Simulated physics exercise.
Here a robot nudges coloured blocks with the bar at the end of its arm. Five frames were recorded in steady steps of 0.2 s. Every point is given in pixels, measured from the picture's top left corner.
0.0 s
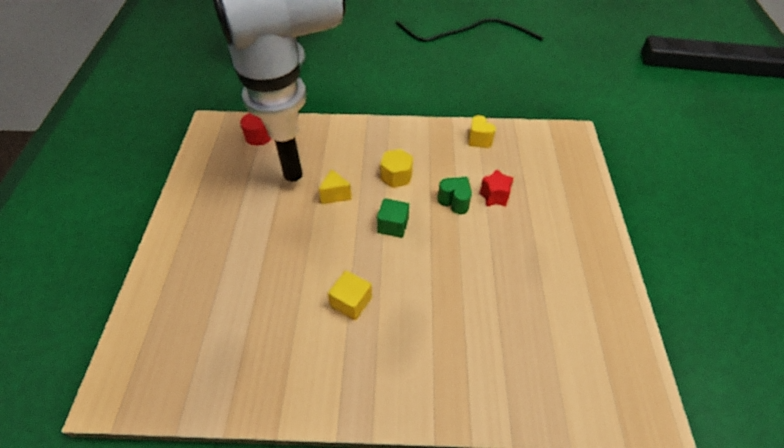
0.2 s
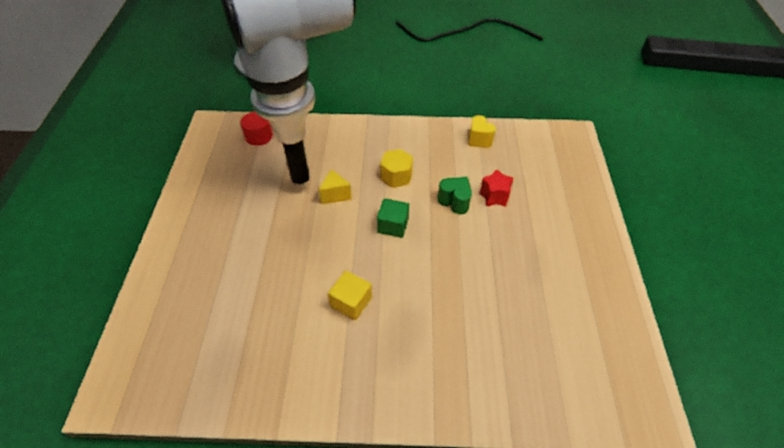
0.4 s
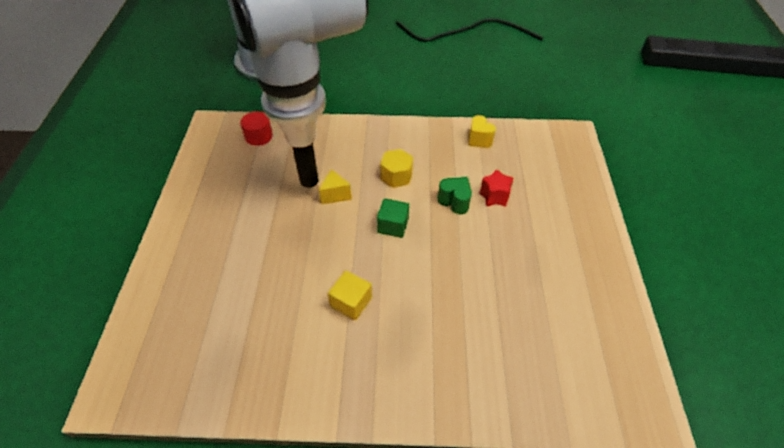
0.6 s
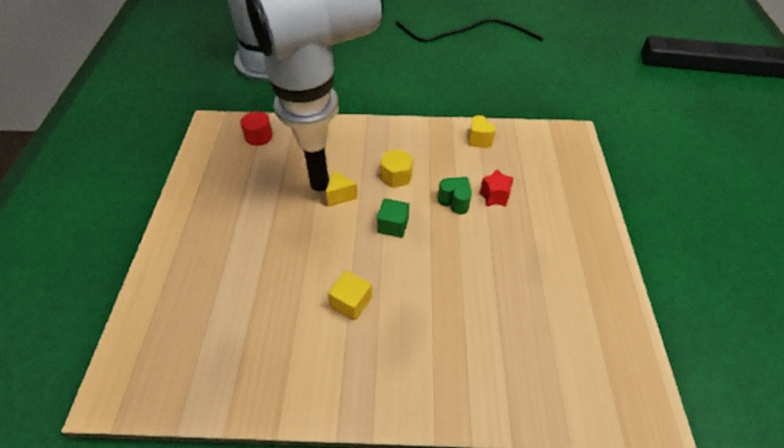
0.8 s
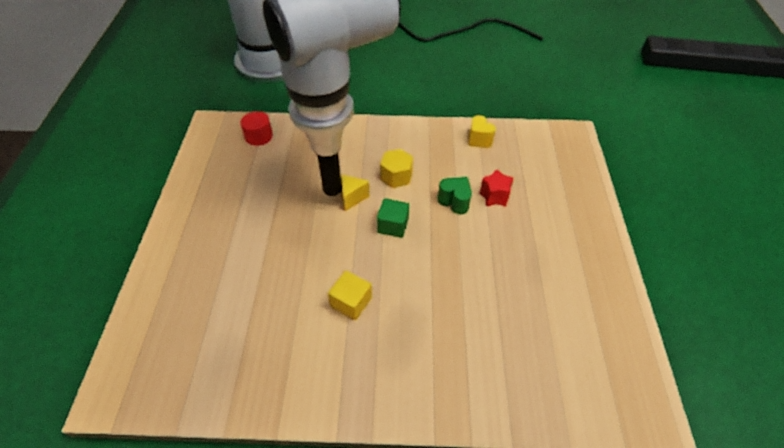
A robot arm moved its dark bar slowly to the right across a wooden board of coloured blocks, met the yellow triangle and nudged it a little to the right, while the other blocks stayed still.
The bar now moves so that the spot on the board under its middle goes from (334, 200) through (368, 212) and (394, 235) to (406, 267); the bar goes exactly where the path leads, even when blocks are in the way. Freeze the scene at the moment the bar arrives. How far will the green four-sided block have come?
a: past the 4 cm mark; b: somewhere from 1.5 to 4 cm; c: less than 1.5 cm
a: Past the 4 cm mark.
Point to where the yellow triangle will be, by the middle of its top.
Located at (384, 185).
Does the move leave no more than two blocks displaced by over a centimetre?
My answer is yes.
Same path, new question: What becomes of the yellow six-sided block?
That block stays.
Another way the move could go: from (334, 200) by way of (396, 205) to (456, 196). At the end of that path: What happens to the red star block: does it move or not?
Here's my answer: The red star block gets displaced.
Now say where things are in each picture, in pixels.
The first picture shows bar's lower end (293, 175); yellow triangle (334, 181); green four-sided block (393, 210); yellow six-sided block (397, 160).
The second picture shows bar (300, 178); blocks still.
The third picture shows bar (309, 181); blocks still.
The fourth picture shows bar (320, 185); yellow triangle (339, 181).
The fifth picture shows bar (333, 189); yellow triangle (352, 184); green four-sided block (393, 210); yellow six-sided block (397, 160).
What follows on the original path. One third of the way, bar (368, 201); yellow triangle (382, 185), turned 30° anticlockwise.
Two thirds of the way, bar (394, 224); yellow triangle (384, 185), turned 35° anticlockwise; green four-sided block (419, 225), turned 15° anticlockwise.
At the end, bar (407, 257); yellow triangle (384, 185), turned 35° anticlockwise; green four-sided block (426, 229), turned 30° anticlockwise; yellow six-sided block still.
